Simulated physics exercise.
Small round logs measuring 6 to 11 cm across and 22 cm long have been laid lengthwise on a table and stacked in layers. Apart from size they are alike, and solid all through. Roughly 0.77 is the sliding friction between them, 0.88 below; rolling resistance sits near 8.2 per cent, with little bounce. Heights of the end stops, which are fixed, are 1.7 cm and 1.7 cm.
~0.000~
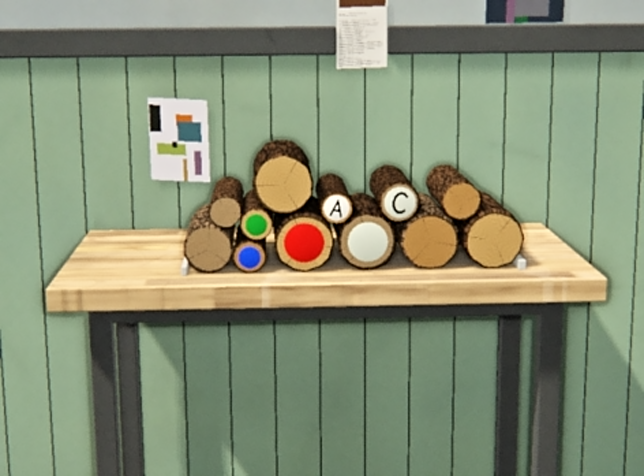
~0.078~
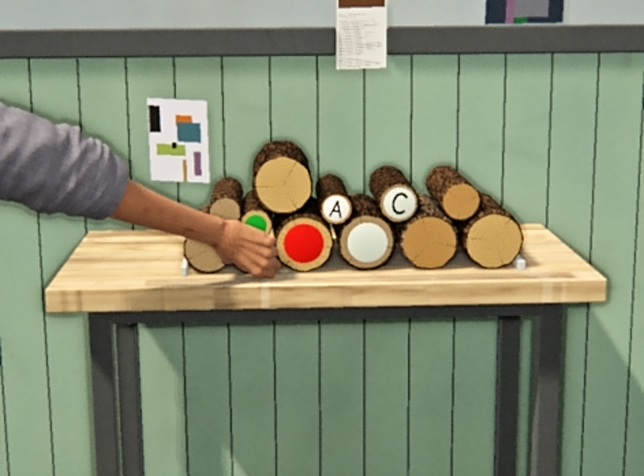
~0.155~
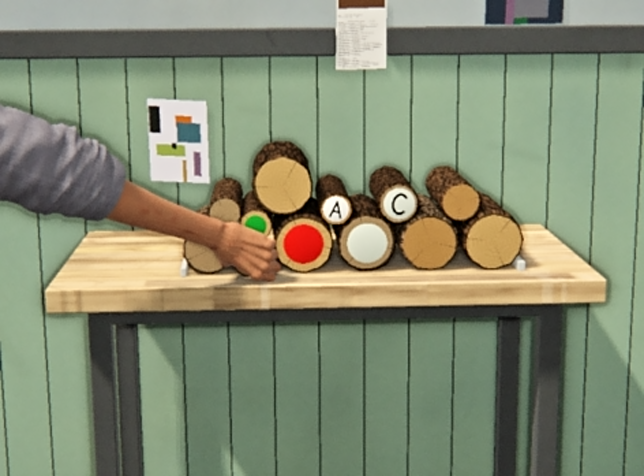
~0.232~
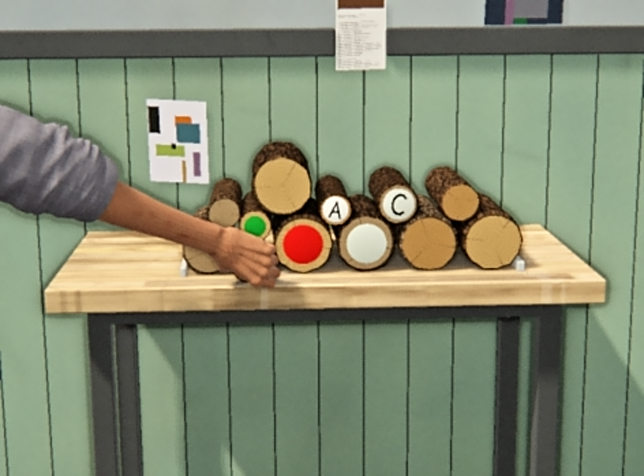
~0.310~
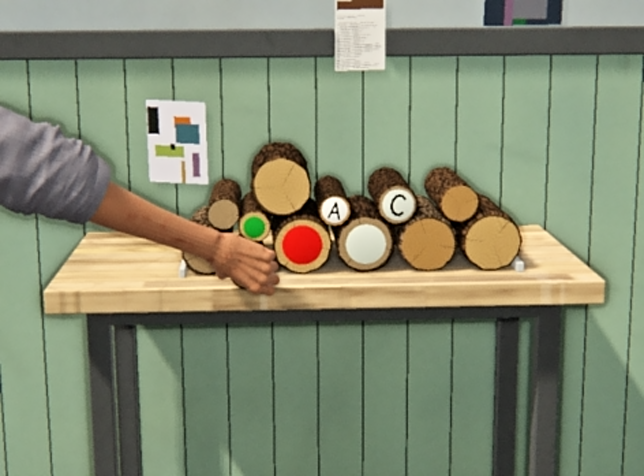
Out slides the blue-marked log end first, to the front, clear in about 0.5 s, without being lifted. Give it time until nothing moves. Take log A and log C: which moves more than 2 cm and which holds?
A holds; C holds.
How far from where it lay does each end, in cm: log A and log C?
Log A: 0, log C: 0.
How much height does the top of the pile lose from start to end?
Roughly 1 cm lower.
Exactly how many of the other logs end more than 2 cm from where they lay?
The number is exactly 2.
By 0.62 s, 1 now displaced over 2 cm; A in place; C in place.
By 0.69 s, 2 now displaced over 2 cm; A in place; C in place.
At rest by 1.0 s, 2 moved over 2 cm; not one off the edges of the table; A in place; C in place; top of the pile 21 cm high, from 22 cm.
